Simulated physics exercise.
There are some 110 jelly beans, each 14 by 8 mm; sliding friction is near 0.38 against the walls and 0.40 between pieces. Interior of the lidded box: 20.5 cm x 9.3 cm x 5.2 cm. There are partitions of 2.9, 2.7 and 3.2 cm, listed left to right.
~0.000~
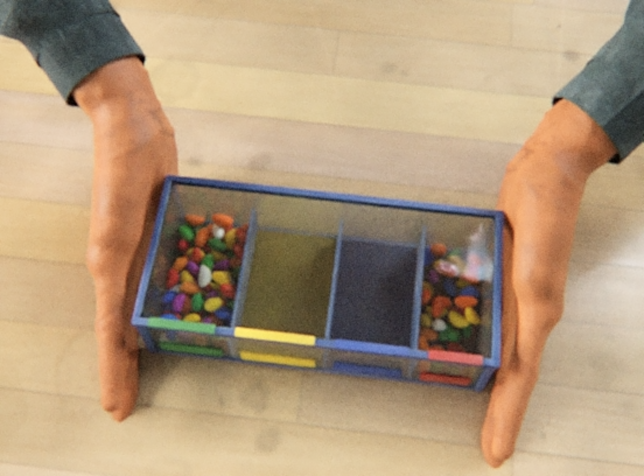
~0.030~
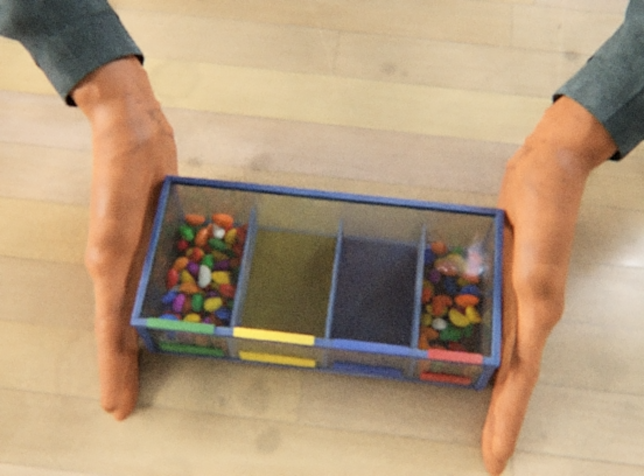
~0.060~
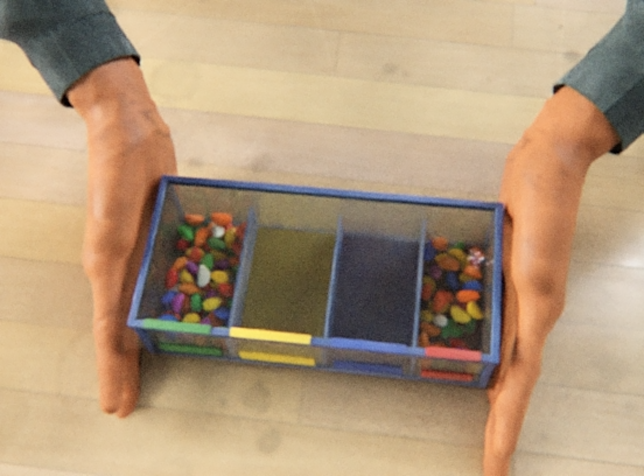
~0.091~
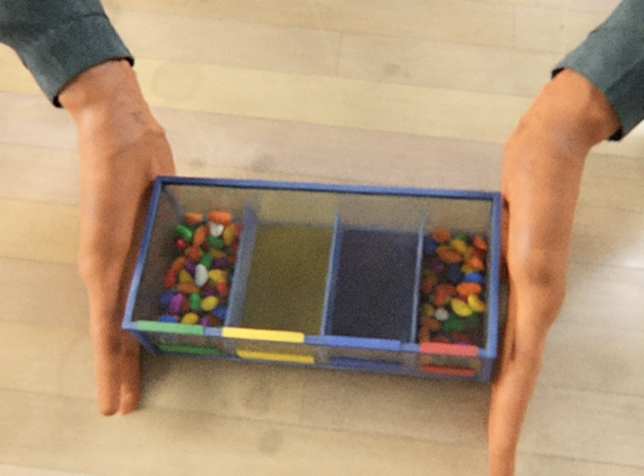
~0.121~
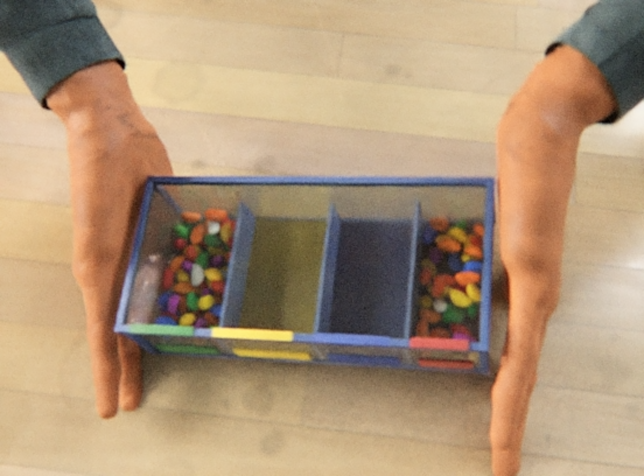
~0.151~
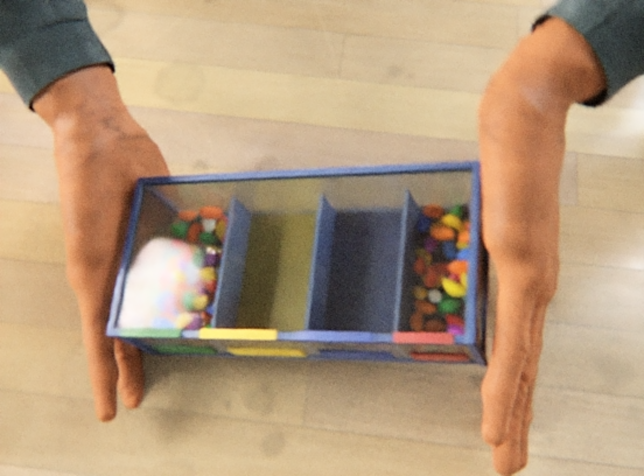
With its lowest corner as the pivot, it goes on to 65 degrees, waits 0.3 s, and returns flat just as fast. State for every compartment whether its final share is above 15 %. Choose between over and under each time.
Red: Over. Blue: Under. Green: Over. Yellow: Under.
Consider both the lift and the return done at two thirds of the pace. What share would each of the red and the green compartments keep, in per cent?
In that case red keeps 35 per cent while green keeps 65 per cent.
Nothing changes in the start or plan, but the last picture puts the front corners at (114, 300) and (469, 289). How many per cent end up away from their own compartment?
About 5 per cent.
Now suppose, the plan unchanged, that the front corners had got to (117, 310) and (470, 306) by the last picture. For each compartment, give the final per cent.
That leaves red with 30 percent, blue with 0, green with 65 and yellow with 0 percent.
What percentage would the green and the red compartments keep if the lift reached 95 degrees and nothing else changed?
You'd see green with 90 % and red with 0 %.
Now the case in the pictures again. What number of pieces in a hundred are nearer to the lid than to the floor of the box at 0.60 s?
Roughly 10 percent of the pieces.
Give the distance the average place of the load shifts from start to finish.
About 1.5 cm.
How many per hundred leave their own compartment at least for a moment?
Around 5 percent.
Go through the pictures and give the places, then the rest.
The first frame shows box tilt 0 degrees, front corners at (140, 319) and (492, 360); red 35 %, green 65 %.
The second frame shows box tilt 1 degrees, front corners at (139, 320) and (492, 359).
The third frame shows box tilt 3 degrees, front corners at (136, 321) and (491, 356), lowest corner left front.
The fourth frame shows box tilt 7 degrees, front corners at (131, 323) and (488, 351), lowest corner left front.
The fifth frame shows box tilt 13 degrees, front corners at (124, 326) and (480, 344), lowest corner left front.
The sixth frame shows box tilt 19 degrees, front corners at (116, 330) and (466, 337), lowest corner left front; red 35 %, green 65 %. Its pace works out near 210 degrees a second.
After 0.60 s, tilt 65 degrees; red 30 %, blue 5 %, green 65 %.
After 0.90 s, tilt 41 degrees; red 30 %, blue 5 %, green 65 %.
After 1.31 s, tilt 0 degrees; red 30 %, blue 5 %, green 65 %.
By 1.7 s all is still; red 30 %, blue 5 %, green 65 %, yellow 0 %.
